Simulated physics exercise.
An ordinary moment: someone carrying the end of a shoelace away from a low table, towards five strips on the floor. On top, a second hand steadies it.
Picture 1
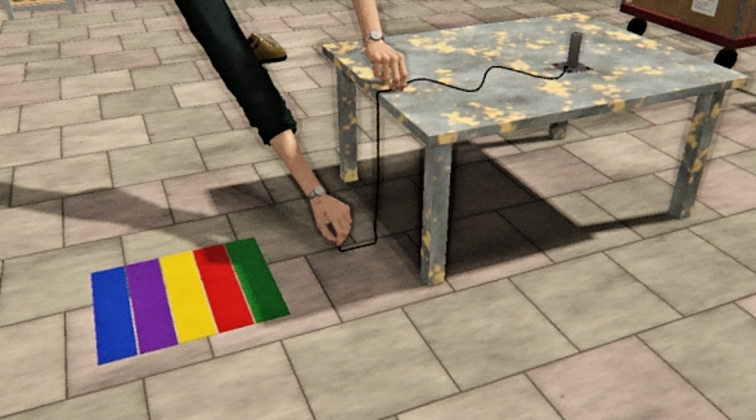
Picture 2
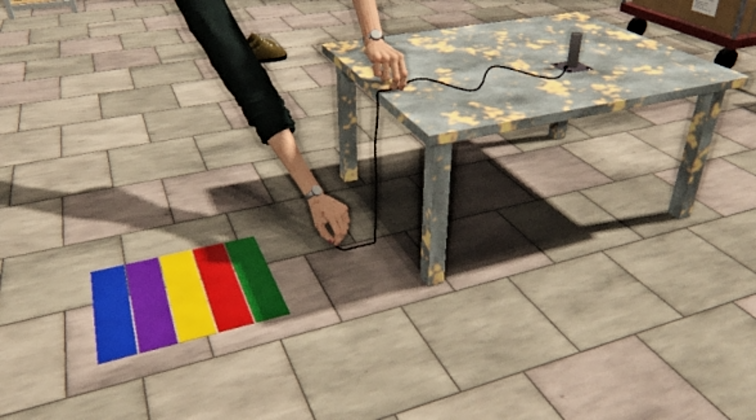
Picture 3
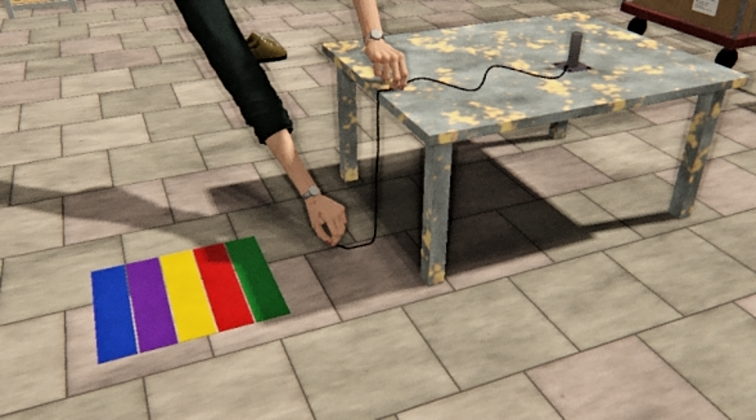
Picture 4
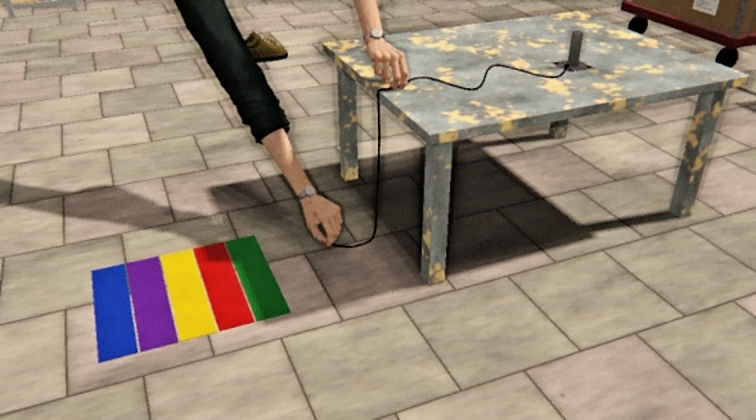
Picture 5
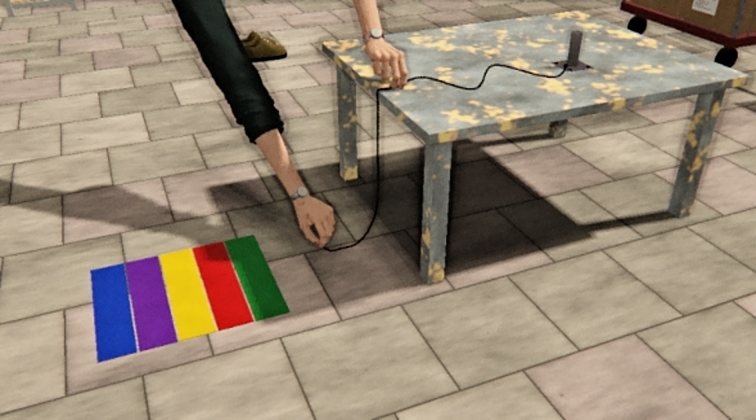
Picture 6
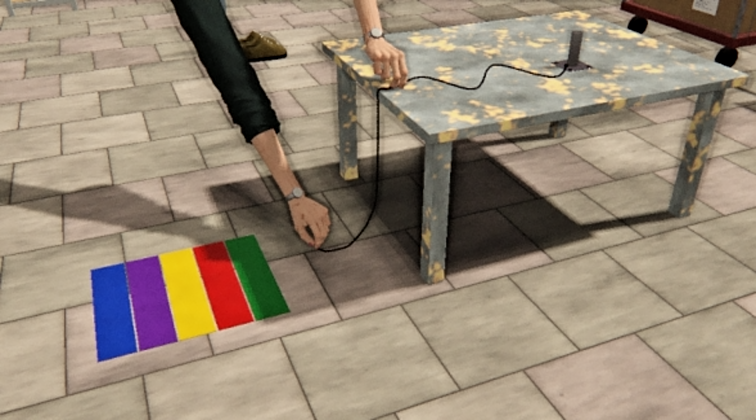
A hand slowly drawing the end of a dark cord leftward just above the paving beside a low table, near five coloured strips.
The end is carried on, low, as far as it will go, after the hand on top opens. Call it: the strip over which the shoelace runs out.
Blue.
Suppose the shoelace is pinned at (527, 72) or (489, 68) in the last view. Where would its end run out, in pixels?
Roughly (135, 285), then roughly (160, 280).
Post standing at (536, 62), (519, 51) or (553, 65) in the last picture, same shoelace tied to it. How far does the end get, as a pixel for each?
Roughly (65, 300), (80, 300) and (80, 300), try by try.
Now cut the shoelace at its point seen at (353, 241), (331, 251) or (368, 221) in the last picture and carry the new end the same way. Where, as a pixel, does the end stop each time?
One spot per try: (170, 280), (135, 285), and (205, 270).
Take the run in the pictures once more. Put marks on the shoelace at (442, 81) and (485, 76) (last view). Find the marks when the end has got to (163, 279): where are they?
Roughly (375, 107) for one and roughly (437, 82) for the other.
Early on, end near (163, 279); over purple.
Midway, end near (127, 288); over blue.
At the end of the slack, end near (105, 293); over blue. It halts on the blue strip.
